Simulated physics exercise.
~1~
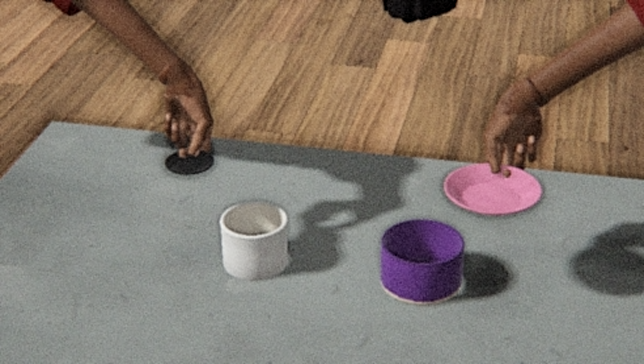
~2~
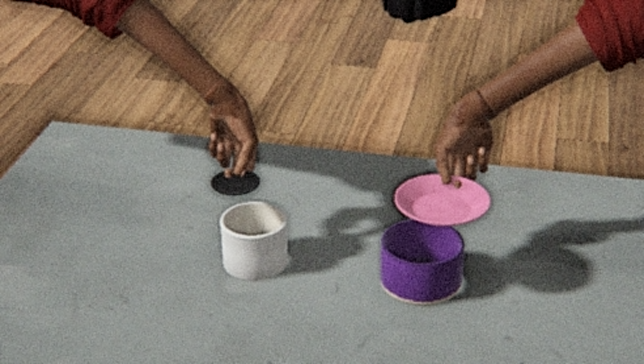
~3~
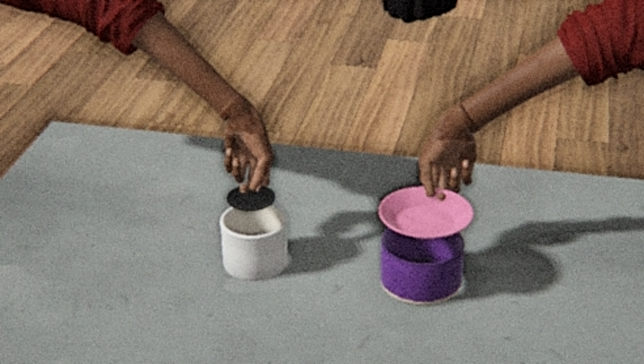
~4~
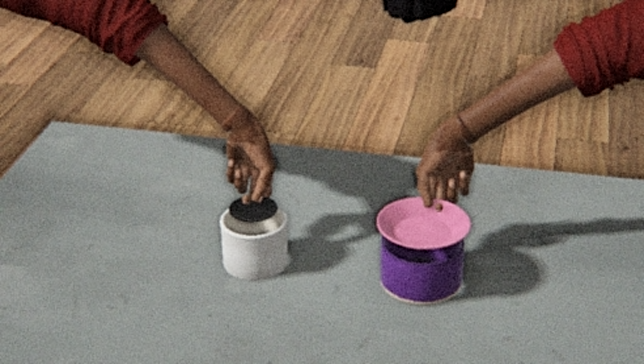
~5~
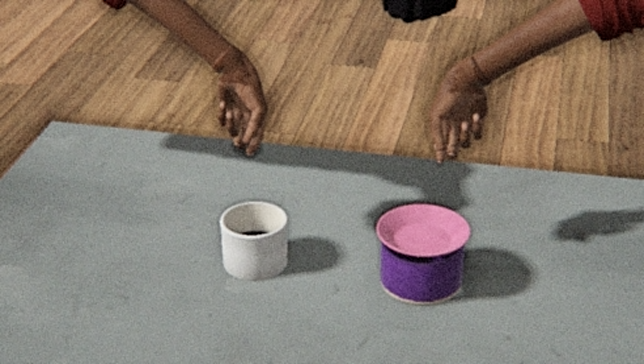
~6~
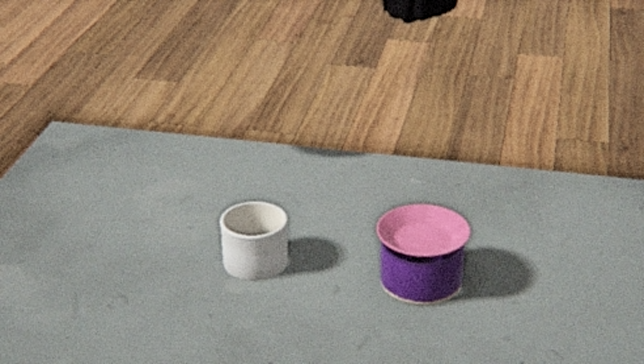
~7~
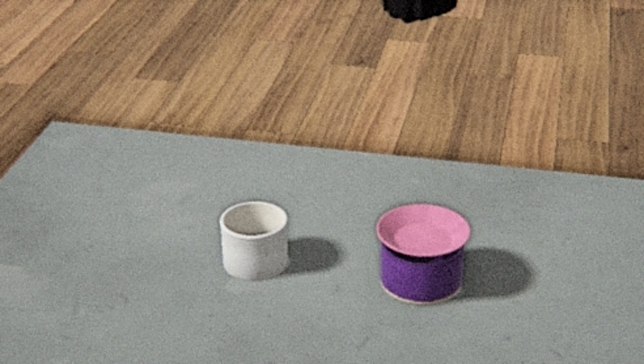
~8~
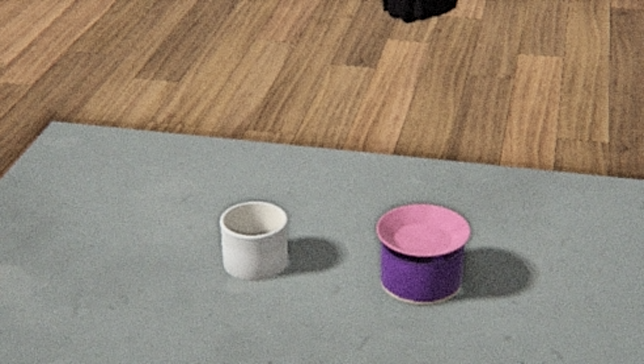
We see two hands move a small black saucer and a pink plate over a white pot and a purple mug on a grey surface, then let go and withdraw; the saucer drops inside the pot, while the plate stays resting on the mug's rim.
